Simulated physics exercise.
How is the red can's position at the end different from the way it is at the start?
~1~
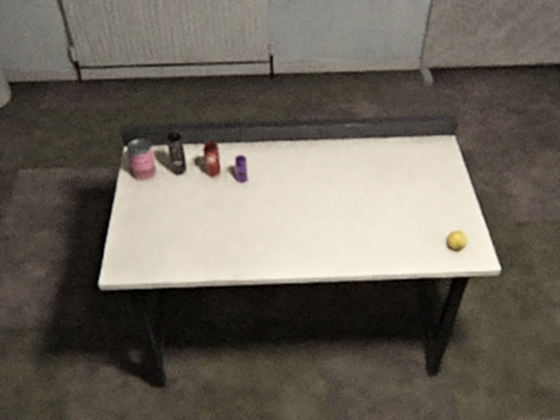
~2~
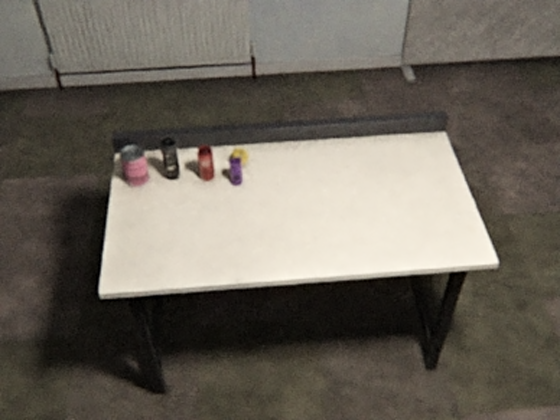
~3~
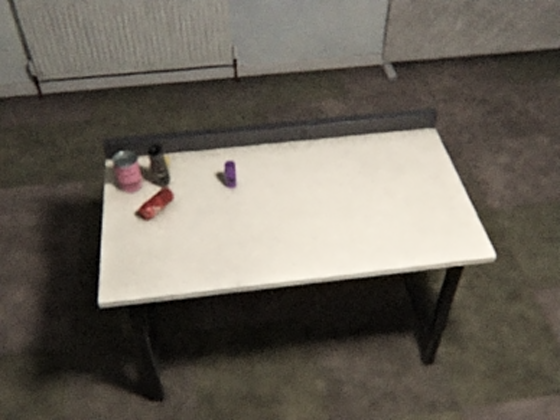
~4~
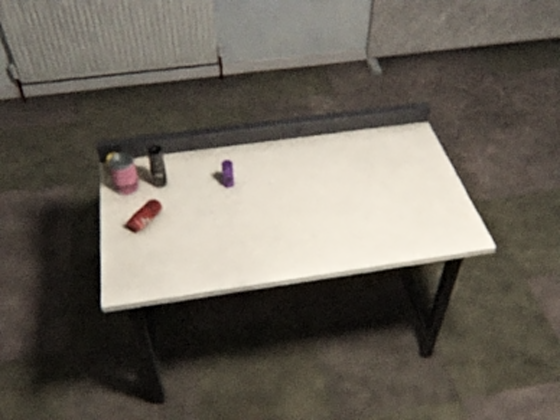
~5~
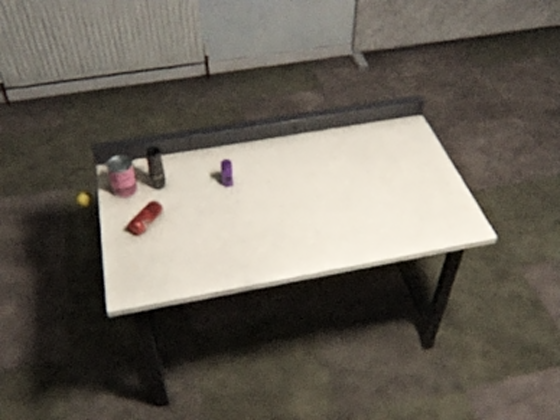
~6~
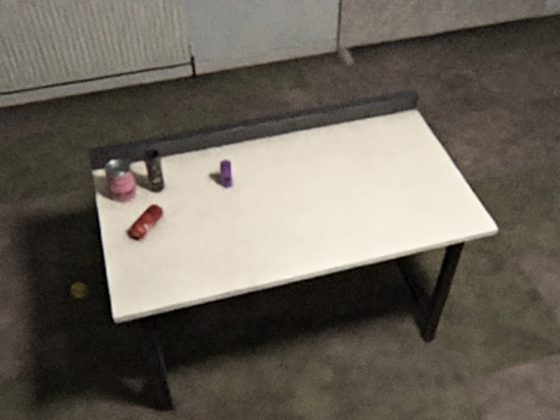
At the start the red can stands upright among the other items near the back rail. By the end it lies on its side, a little farther forward and to the left.
